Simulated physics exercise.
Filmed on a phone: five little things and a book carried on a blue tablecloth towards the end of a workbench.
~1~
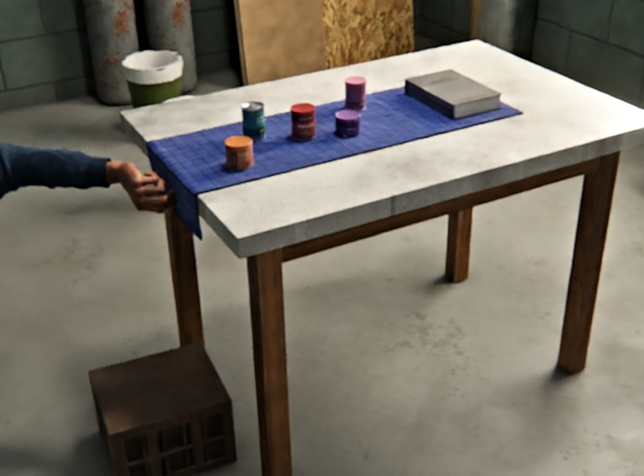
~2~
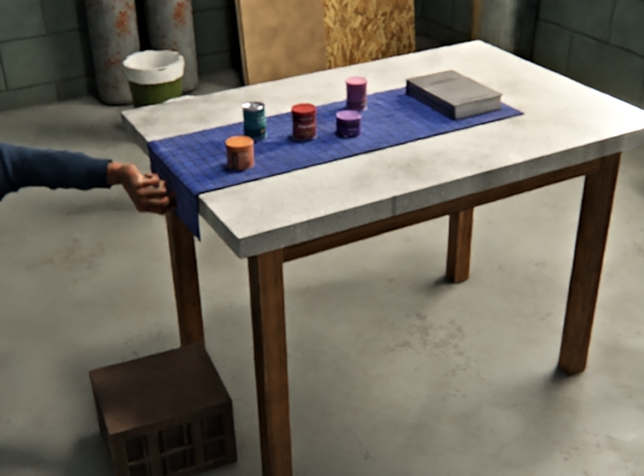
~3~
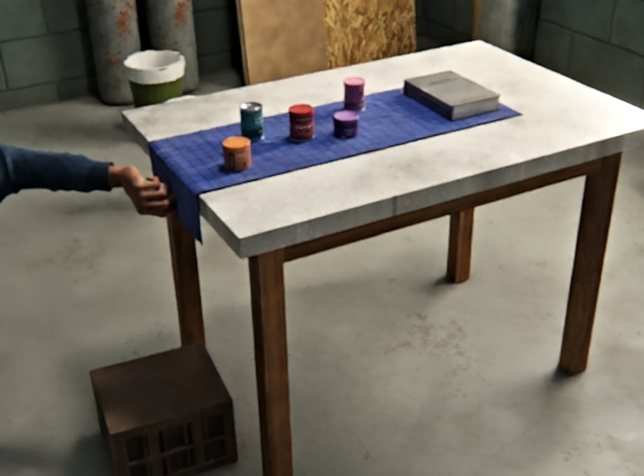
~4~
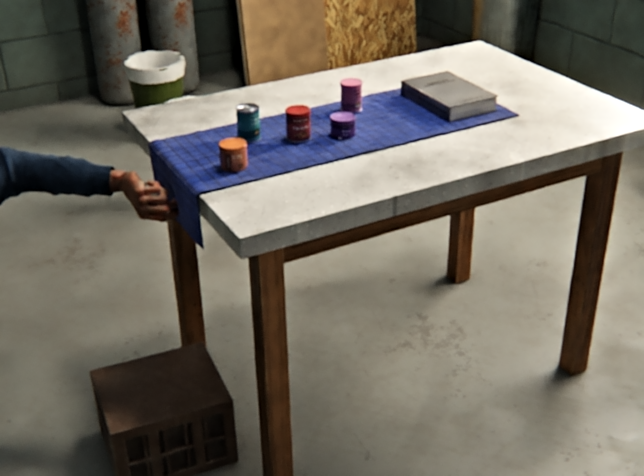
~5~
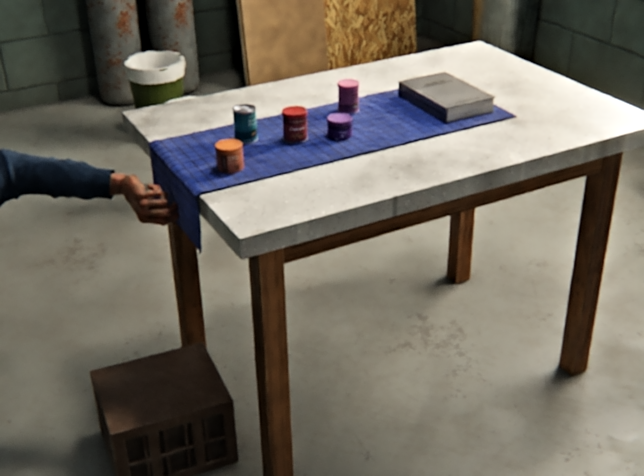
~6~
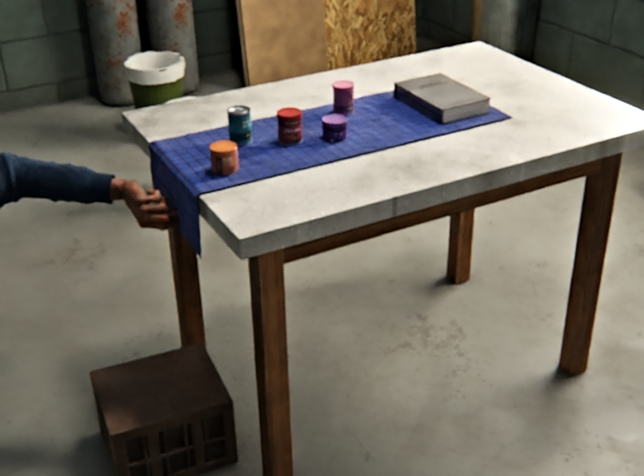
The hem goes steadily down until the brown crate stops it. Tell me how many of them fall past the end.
The number is four.
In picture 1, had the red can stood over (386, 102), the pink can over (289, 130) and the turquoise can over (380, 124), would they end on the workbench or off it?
Red can: Stays. Pink can: Goes. Turquoise can: Stays.
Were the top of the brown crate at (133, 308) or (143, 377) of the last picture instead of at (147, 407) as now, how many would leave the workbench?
Counts: 1 / 3.
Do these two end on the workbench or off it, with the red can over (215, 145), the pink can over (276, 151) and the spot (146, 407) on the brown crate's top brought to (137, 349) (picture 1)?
In the end the red can gets dislodged; meanwhile the pink can gets dislodged.
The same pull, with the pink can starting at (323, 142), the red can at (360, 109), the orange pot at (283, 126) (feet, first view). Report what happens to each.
The pink can is lost, the red can stays aboard, the orange pot is lost.
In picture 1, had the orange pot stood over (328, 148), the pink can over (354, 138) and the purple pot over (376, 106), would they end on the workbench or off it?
I'd say the orange pot takes a fall, the pink can takes a fall, and the purple pot hangs on.
Soon after, hem near (185, 332); orange pot and turquoise can gone.
After that, hem on the crate; orange pot, turquoise can, red can and purple pot gone.
In the end, hem on the crate; orange pot, turquoise can, red can and purple pot gone. It carries off four.
